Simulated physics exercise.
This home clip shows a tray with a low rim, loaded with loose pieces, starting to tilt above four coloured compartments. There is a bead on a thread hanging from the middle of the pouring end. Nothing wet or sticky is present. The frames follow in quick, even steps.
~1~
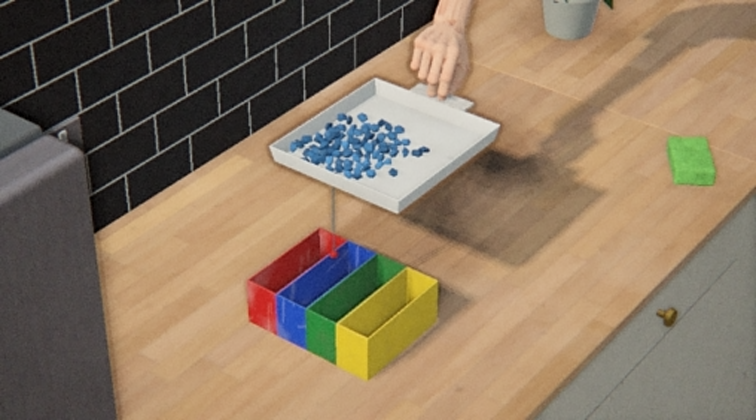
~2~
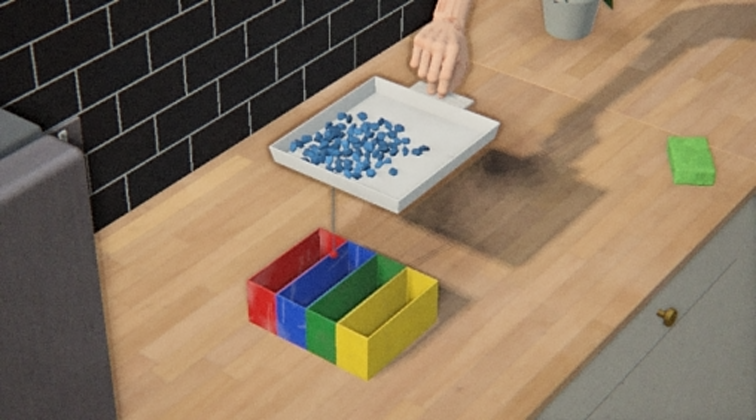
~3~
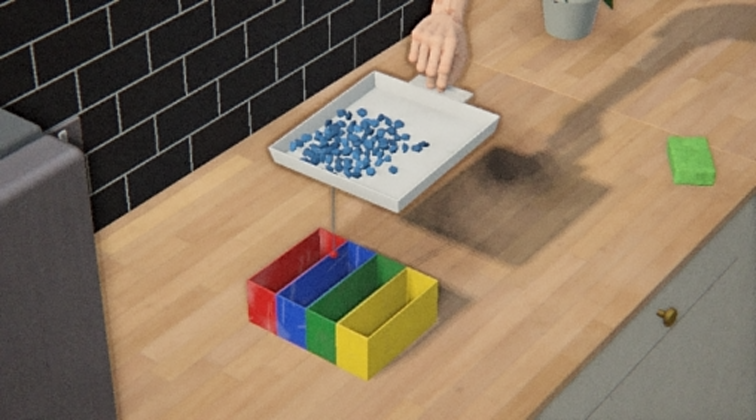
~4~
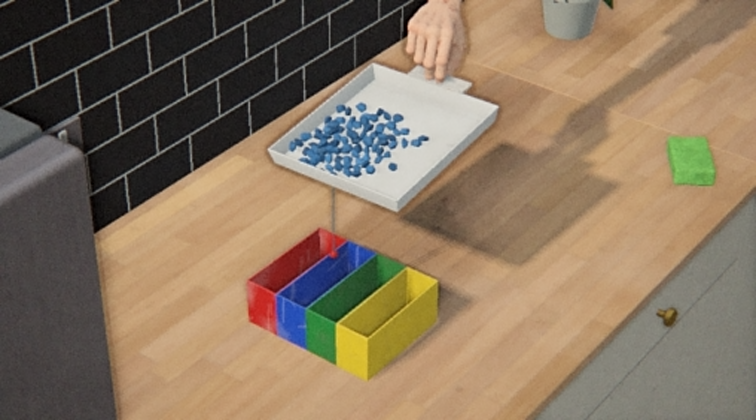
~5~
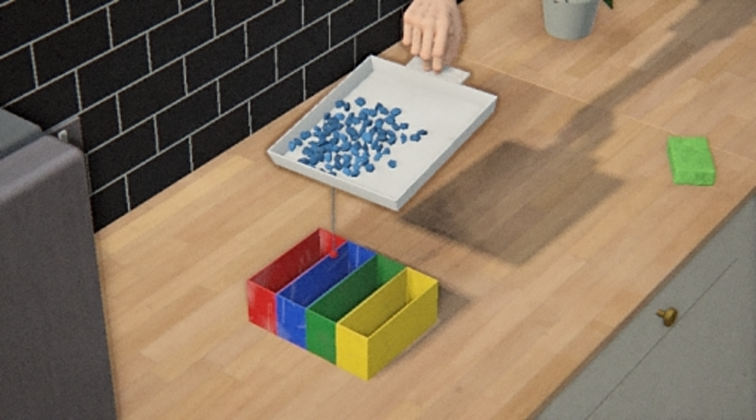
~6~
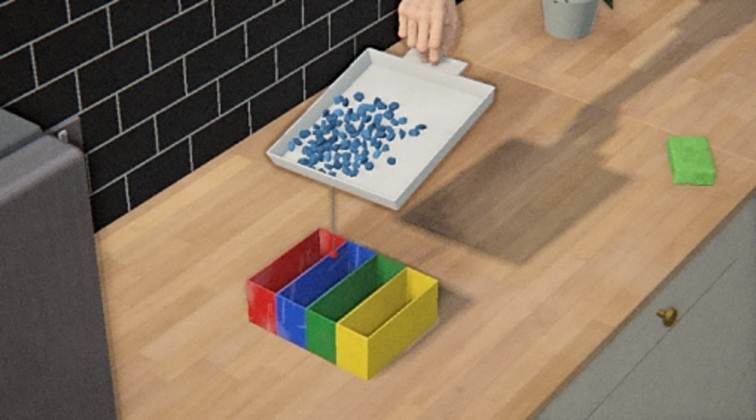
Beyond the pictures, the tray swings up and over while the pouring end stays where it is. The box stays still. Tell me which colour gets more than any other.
The red one gets the most.
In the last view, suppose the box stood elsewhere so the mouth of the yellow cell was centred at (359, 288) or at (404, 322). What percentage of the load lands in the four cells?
First case: Some 100 %; second case: Some 20 %.
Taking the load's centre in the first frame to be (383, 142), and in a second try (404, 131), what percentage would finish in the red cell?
In order, 30 % then 40 %.
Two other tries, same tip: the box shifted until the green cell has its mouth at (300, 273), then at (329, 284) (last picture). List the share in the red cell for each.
20 %, then 40 %.
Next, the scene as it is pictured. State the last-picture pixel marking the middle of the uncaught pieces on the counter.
I'd put the middle at roughly (238, 289).
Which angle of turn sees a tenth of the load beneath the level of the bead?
Around 95 degrees of turn.
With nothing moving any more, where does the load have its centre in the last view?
Resting centre, last picture - approx. (274, 303).
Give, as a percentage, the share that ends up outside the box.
Close to 50 in a hundred.
Soon, tray tipped steeply; all on the tray.
A while on, tray tipped right over; about half on the tray; a small part in the red cell; about half falling or outside the box.
Towards the end, tray tipped past a quarter turn; about a third in the red cell; a small part in the blue cell; a stray few in the green cell; about half falling or outside the box.
Finally, tray tipped past a quarter turn; about a third in the red cell; a small part in the blue cell; a stray few in the green cell; none in the yellow cell; about half outside the box.
